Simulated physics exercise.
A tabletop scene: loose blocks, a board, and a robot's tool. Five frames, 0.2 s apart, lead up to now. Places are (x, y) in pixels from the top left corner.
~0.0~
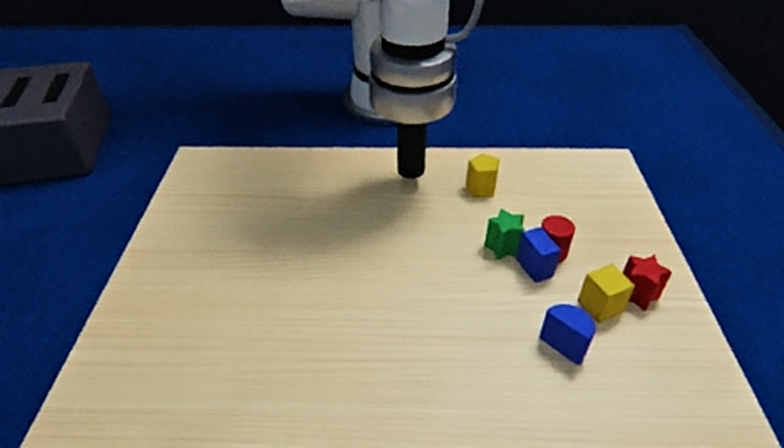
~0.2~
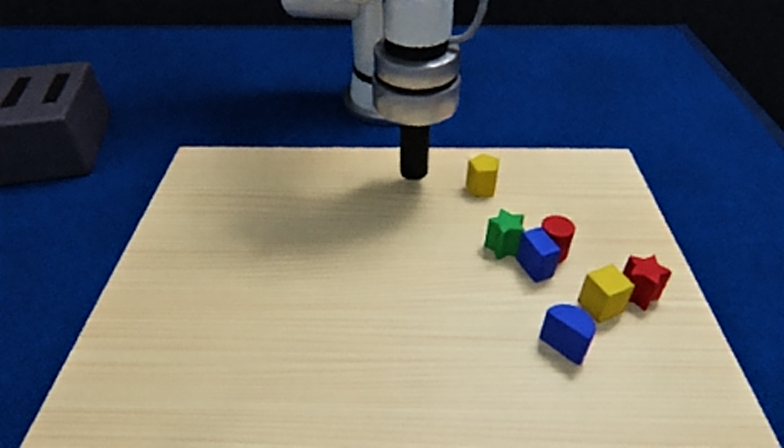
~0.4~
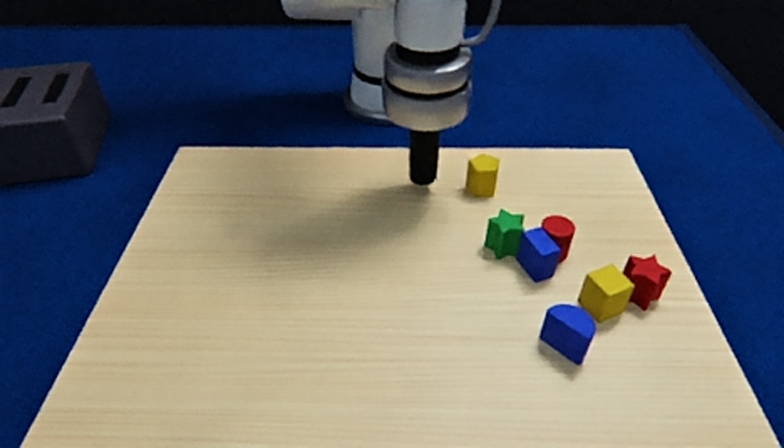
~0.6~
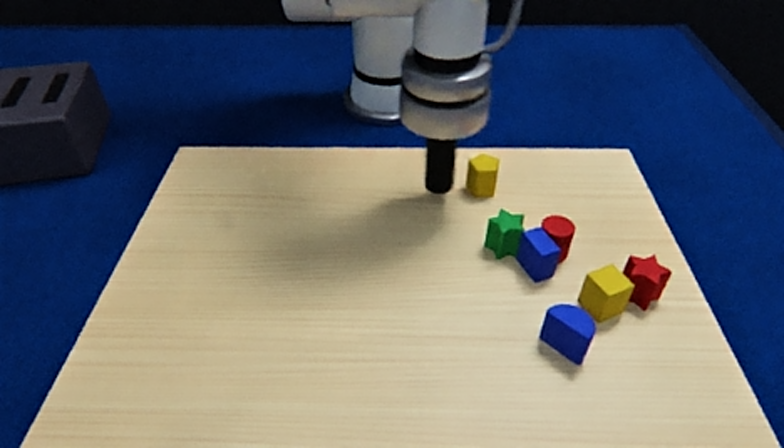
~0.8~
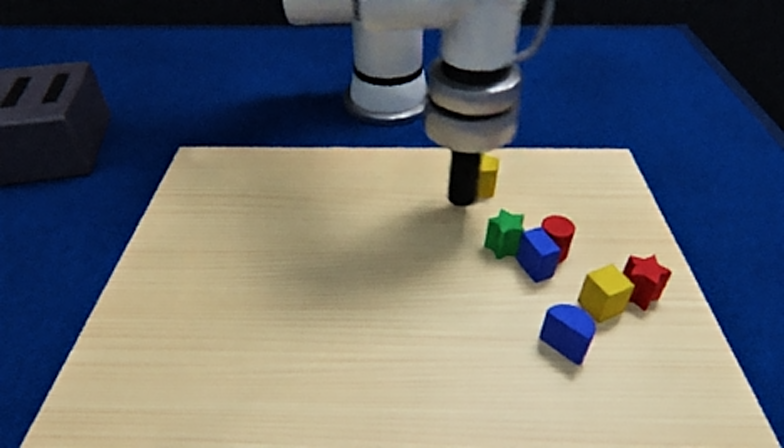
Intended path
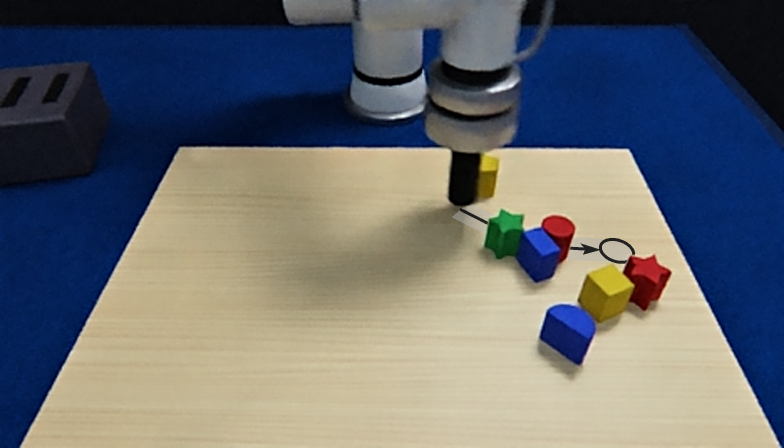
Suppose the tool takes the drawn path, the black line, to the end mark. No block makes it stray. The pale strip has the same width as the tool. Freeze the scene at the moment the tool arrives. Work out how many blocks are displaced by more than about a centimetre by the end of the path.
My count: 3 or more.
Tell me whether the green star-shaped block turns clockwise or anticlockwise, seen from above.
From the top, the block rotates clockwise.
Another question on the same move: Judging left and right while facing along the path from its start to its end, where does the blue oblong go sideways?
It's going to go right.
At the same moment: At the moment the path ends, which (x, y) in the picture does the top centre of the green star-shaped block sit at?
Its top face will be centred at roughly (525, 231).
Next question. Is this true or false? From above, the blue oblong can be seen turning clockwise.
It is false.
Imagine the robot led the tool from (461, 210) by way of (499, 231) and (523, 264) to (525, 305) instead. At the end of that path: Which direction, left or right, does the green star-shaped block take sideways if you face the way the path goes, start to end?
Facing from start to end, it shifts right.
The line goes from (461, 210) by way of (506, 232) and (560, 247) to (617, 251).
The first path, step by step. One third of the way, tool at (509, 220); green star-shaped block at (515, 228), turned 35° clockwise; blue oblong at (545, 246), turned 25° anticlockwise.
Two thirds of the way, tool at (564, 235); green star-shaped block at (525, 231), turned 85° clockwise; blue oblong at (551, 257), turned 35° anticlockwise; red circle at (595, 239).
At the end, tool at (622, 238); yellow five-sided block unmoved; green star-shaped block at (525, 231), turned 85° clockwise; blue oblong at (551, 257), turned 35° anticlockwise; red circle at (619, 246).
